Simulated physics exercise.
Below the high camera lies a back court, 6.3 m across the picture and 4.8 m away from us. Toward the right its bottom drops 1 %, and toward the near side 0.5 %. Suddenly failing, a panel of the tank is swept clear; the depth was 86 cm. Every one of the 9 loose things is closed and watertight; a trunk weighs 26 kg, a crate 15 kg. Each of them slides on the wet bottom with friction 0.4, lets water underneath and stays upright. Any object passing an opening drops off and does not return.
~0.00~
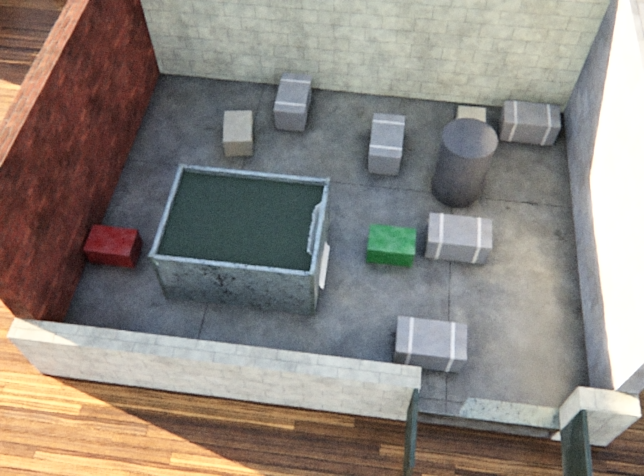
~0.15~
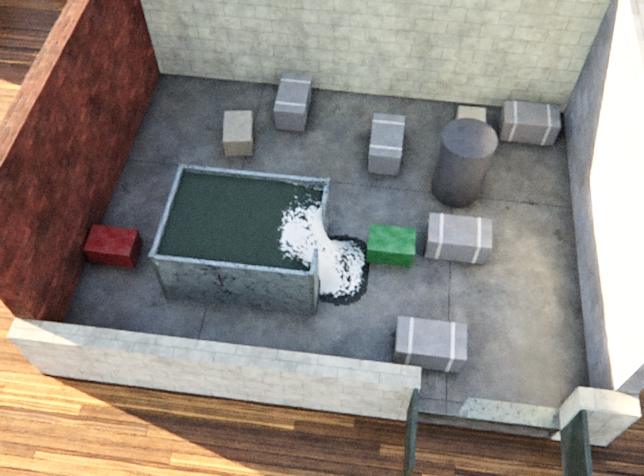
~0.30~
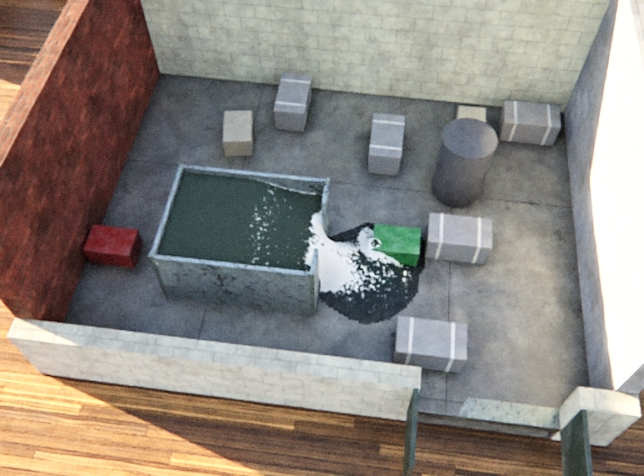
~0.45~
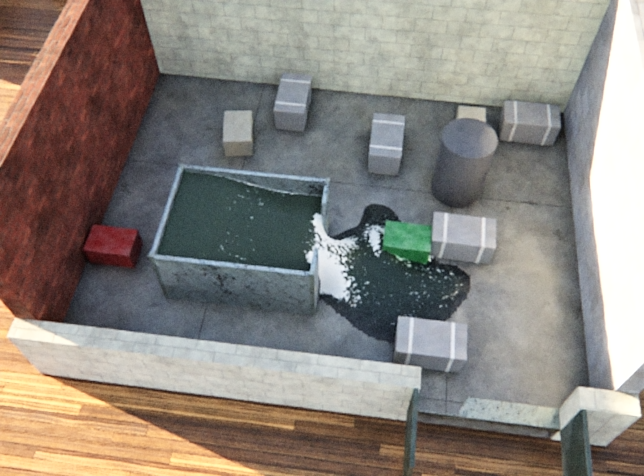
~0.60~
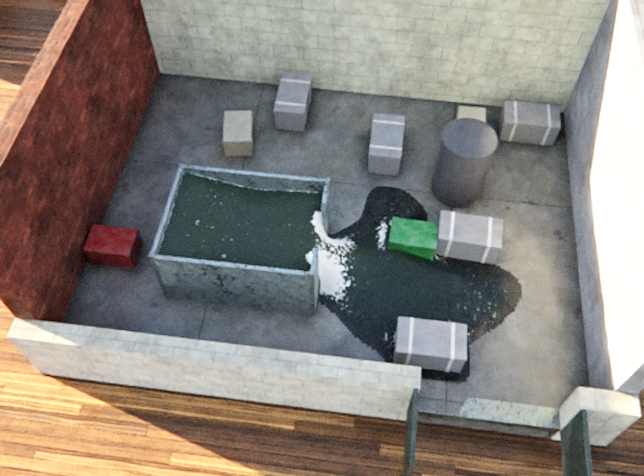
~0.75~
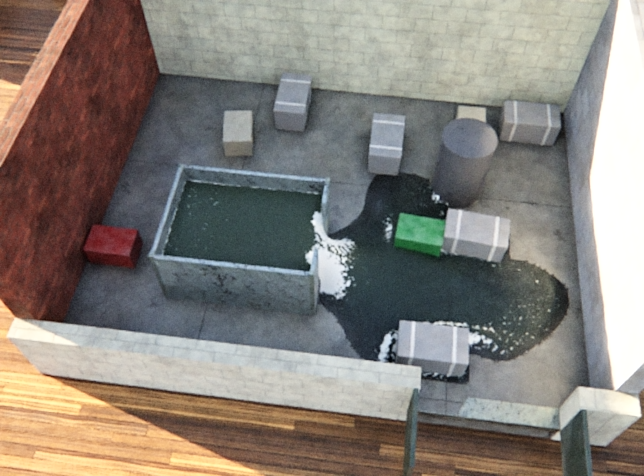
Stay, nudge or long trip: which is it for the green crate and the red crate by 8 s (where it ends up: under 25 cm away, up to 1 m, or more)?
Final distance check: The green crate winds up far off and the red crate remains essentially put.
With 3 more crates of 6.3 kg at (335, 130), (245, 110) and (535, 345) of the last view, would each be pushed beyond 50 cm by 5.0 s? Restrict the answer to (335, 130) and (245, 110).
First not far enough, second not far enough.
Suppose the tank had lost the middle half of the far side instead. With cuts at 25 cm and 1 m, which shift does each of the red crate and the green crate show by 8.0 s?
Here's how it goes: The red crate winds up well off, and the green crate scarcely moves.
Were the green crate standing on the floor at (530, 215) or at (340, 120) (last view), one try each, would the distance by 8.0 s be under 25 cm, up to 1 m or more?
From the first place it goes well off; from the second it goes well off.
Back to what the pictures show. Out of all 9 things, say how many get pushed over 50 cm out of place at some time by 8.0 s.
6.
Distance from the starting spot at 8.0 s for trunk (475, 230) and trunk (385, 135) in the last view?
200 cm and 80 cm, respectively.
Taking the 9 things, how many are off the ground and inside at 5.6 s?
The count is 4.
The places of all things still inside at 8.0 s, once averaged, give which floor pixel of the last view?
Mean position approx. (323, 155).
After 1.6 s the green crate is near (488, 206), 1.4 m from its start, afloat; the red crate is near (110, 240), 0.0 m from its start, aground; 0 of 9 are out; 2 afloat.
After 3.6 s the green crate is near (513, 173), 2.0 m from its start, aground; the red crate is near (110, 240), 0.0 m from its start, aground; 1 of 9 are out; 2 afloat.
After 5.6 s the green crate is near (525, 142), 2.5 m from its start, afloat; the red crate is near (110, 240), 0.0 m from its start, aground; 1 of 9 are out; 4 afloat.
After 8.0 s the green crate is near (493, 116), 2.7 m from its start, afloat; the red crate is near (110, 240), 0.0 m from its start, aground; 1 of 9 are out; 2 afloat.
